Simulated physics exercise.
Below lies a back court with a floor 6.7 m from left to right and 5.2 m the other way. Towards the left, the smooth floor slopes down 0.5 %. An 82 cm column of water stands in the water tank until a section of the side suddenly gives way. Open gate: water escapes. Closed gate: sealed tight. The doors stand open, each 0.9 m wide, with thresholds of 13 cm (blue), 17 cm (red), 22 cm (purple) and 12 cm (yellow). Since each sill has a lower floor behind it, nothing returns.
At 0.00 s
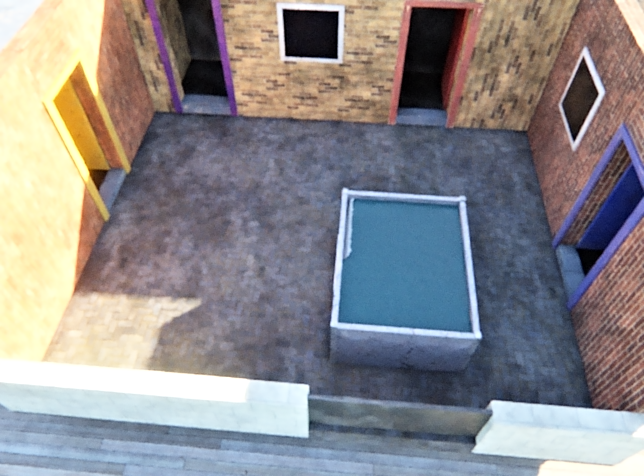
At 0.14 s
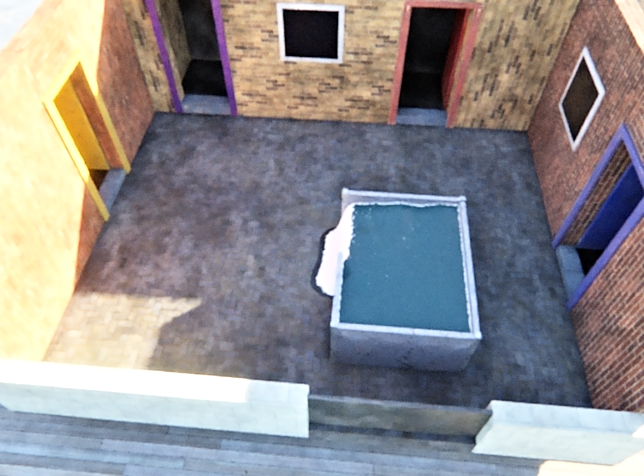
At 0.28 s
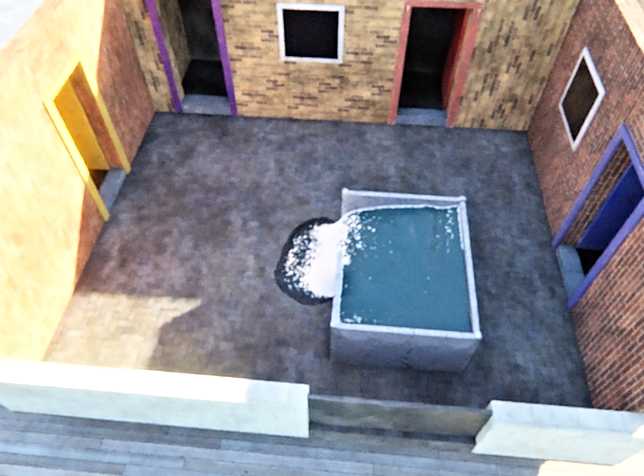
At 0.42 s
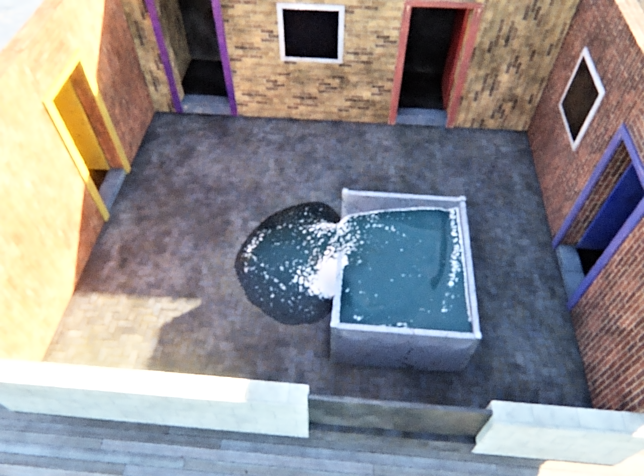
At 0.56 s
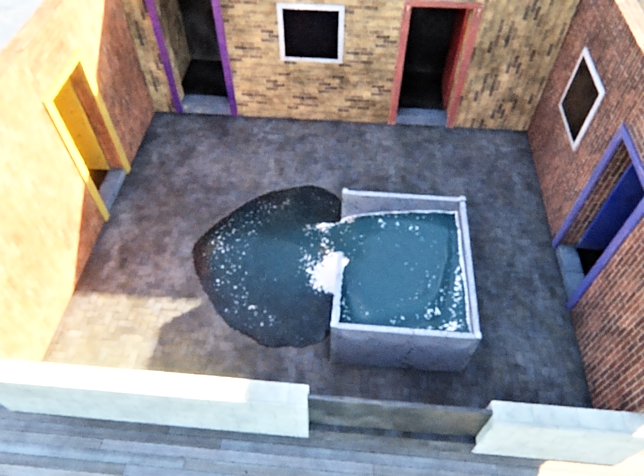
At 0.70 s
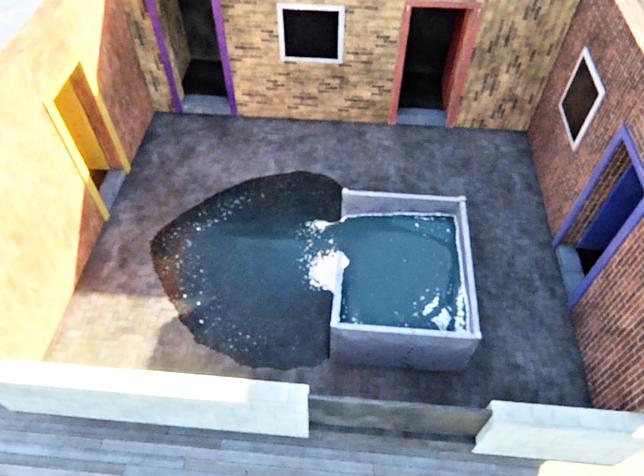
The clip opens on a walled brick courtyard with coloured doorways and a raised tank of still blue-green water. Water bursts in white foam through the tank's left side onto the dark floor, then fans out leftward in a widening, speckled sheet while the water inside churns and drops slightly.
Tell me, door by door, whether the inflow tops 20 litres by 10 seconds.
At the blue door it falls short; at the red door it falls short; at the purple door it falls short; at the yellow door it tops it.
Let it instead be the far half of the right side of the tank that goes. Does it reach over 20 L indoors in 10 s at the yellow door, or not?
Against the limit, yellow does not exceed it.
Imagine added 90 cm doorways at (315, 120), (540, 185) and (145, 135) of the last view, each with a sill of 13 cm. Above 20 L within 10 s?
Result in order - not enough, not enough, more than that.
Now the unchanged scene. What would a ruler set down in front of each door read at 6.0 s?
Blue 0 cm, red 4 cm, purple 13 cm, yellow 13 cm.
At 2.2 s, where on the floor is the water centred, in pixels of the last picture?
Roughly (270, 257) in the last picture.
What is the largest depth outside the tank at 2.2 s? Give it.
Max depth: About 44 centimetres.
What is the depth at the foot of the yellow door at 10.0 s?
Close to 10.5 cm of depth.
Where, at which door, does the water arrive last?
The blue door.
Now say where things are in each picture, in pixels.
In the first frame, still water, 82 cm deep, in the water tank at (403, 260).
In the second frame, water pours out at (344, 248) and has run 0.6 m, to (339, 230); typically 10 cm deep outside, 82 cm at the water tank's back.
In the third frame, water pours out at (343, 251) and has run 0.9 m, to (283, 277); typically 12 cm deep outside, 81 cm at the water tank's back.
In the fourth frame, the front is at (242, 267), 1.4 m from the gap at (343, 252); 2.1 m2 of floor is under water; 73 cm left at the back of the water tank.
In the fifth frame, water pours out at (343, 252) and has run 2.1 m, to (202, 244); typically 6 cm deep outside, 70 cm at the water tank's back.
In the sixth frame, water pours out at (343, 252) and has run 2.7 m, to (164, 235); typically 5 cm deep outside, 70 cm at the water tank's back.
After 1.4 s water covers 45 % of the floor and is deepest (37 cm) near (329, 249); blue door not reached, red door not reached, purple door not reached, yellow door 21 cm at the sill, 9 L in.
After 2.2 s water covers 50 % of the floor and is deepest (44 cm) near (153, 118); blue door not reached, red door not reached, purple door 14 cm at the sill, 0 L in, yellow door 26 cm at the sill, 68 L in.
After 3.5 s water covers 50 % of the floor and is deepest (25 cm) near (134, 159); blue door not reached, red door not reached, purple door 18 cm at the sill, 2 L in, yellow door 18 cm at the sill, 119 L in.
After 6.0 s water covers 80 % of the floor and is deepest (17 cm) near (153, 118); blue door not reached, red door 4 cm at the sill, 0 L in, purple door 13 cm at the sill, 2 L in, yellow door 13 cm at the sill, 153 L in.
After 10.0 s water covers 95 % of the floor and is deepest (12 cm) near (131, 166); blue door 7 cm at the sill, 0 L in, red door 5 cm at the sill, 0 L in, purple door 11 cm at the sill, 2 L in, yellow door 10 cm at the sill, 155 L in.
